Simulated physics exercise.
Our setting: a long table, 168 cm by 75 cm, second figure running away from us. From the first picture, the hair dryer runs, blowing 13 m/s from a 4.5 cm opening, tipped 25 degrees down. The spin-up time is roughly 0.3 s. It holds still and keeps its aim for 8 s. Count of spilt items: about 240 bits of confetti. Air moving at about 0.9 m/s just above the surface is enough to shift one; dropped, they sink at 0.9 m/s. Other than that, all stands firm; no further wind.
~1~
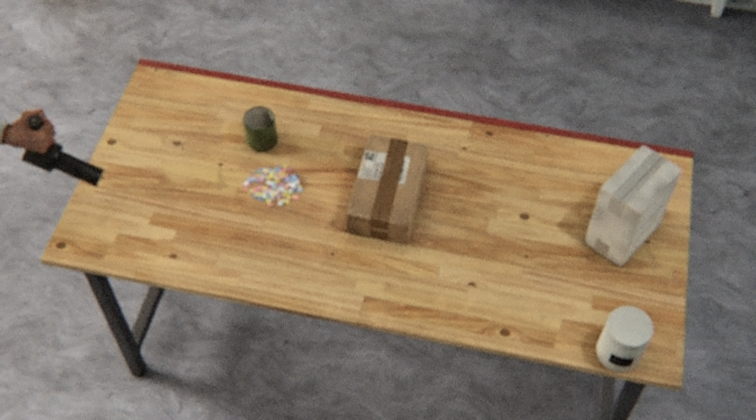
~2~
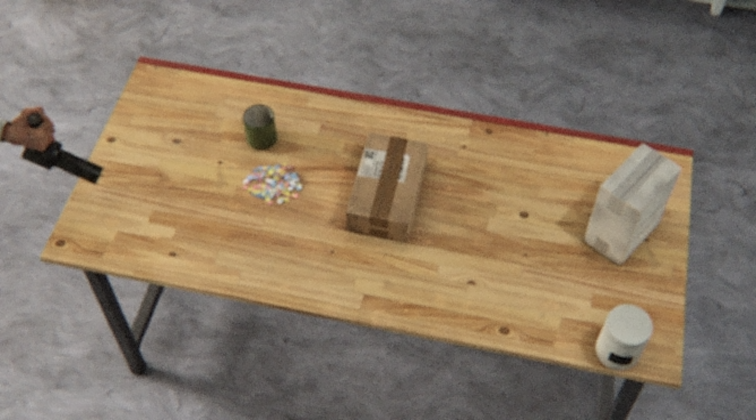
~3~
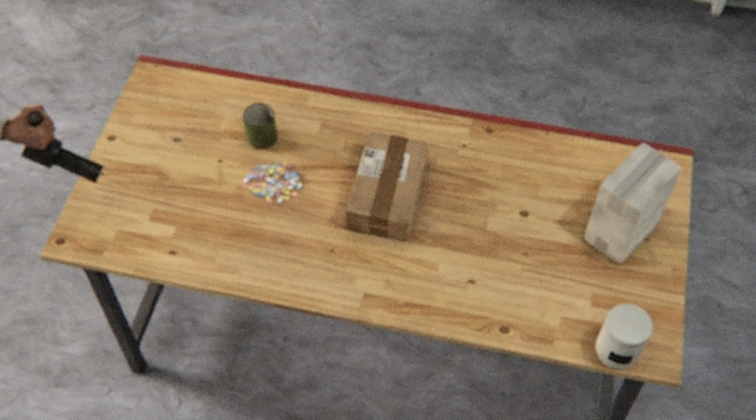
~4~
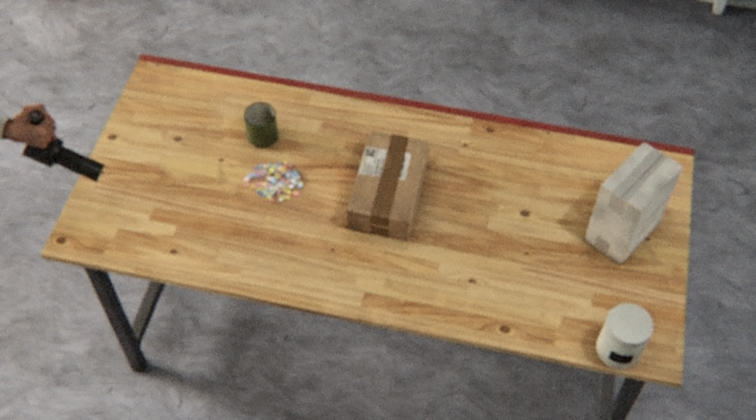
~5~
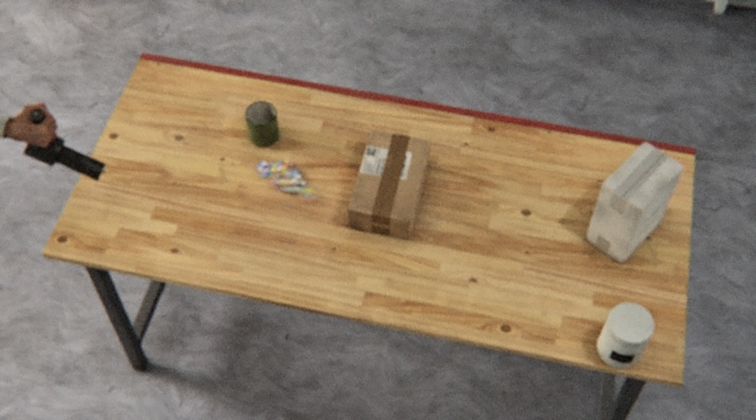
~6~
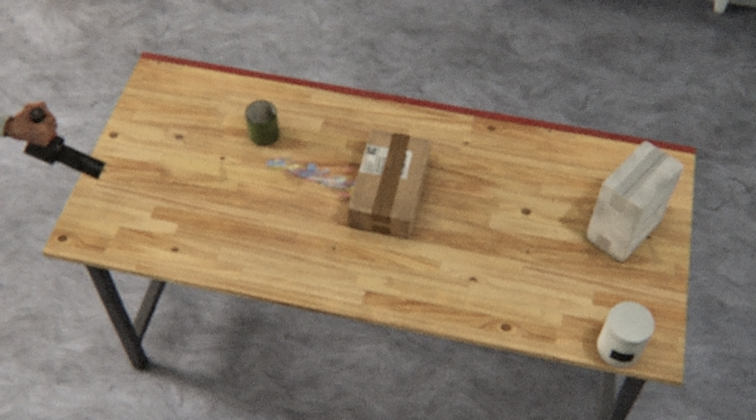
A hand at the left edge holds a black hair dryer over a long wooden table with a red far edge, seen from above on a grey floor. A dark green mug stands behind pastel confetti, with a brown taped box mid-table and a pale package and white tub at right. The confetti lies still, then slides rightward in a thinning streak towards the box; all else stays put.
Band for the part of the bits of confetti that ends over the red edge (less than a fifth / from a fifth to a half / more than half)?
Band: Over half.
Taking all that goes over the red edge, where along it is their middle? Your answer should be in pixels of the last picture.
I'd say roughly (381, 93).
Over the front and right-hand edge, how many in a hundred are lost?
About 0 % front, 0 % right-hand.
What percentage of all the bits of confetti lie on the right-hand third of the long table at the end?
0 %.
Then, 1.2 s after the last picture the count stands so, 98 % are over the red edge.
Then, 2.2 s after the last picture the count stands so, 98 % are over the red edge.
Then, 4.1 s after the last picture the count stands so, 98 % are over the red edge.
Then, 7.7 s after the last picture, at the end, 99 % are over the red edge.
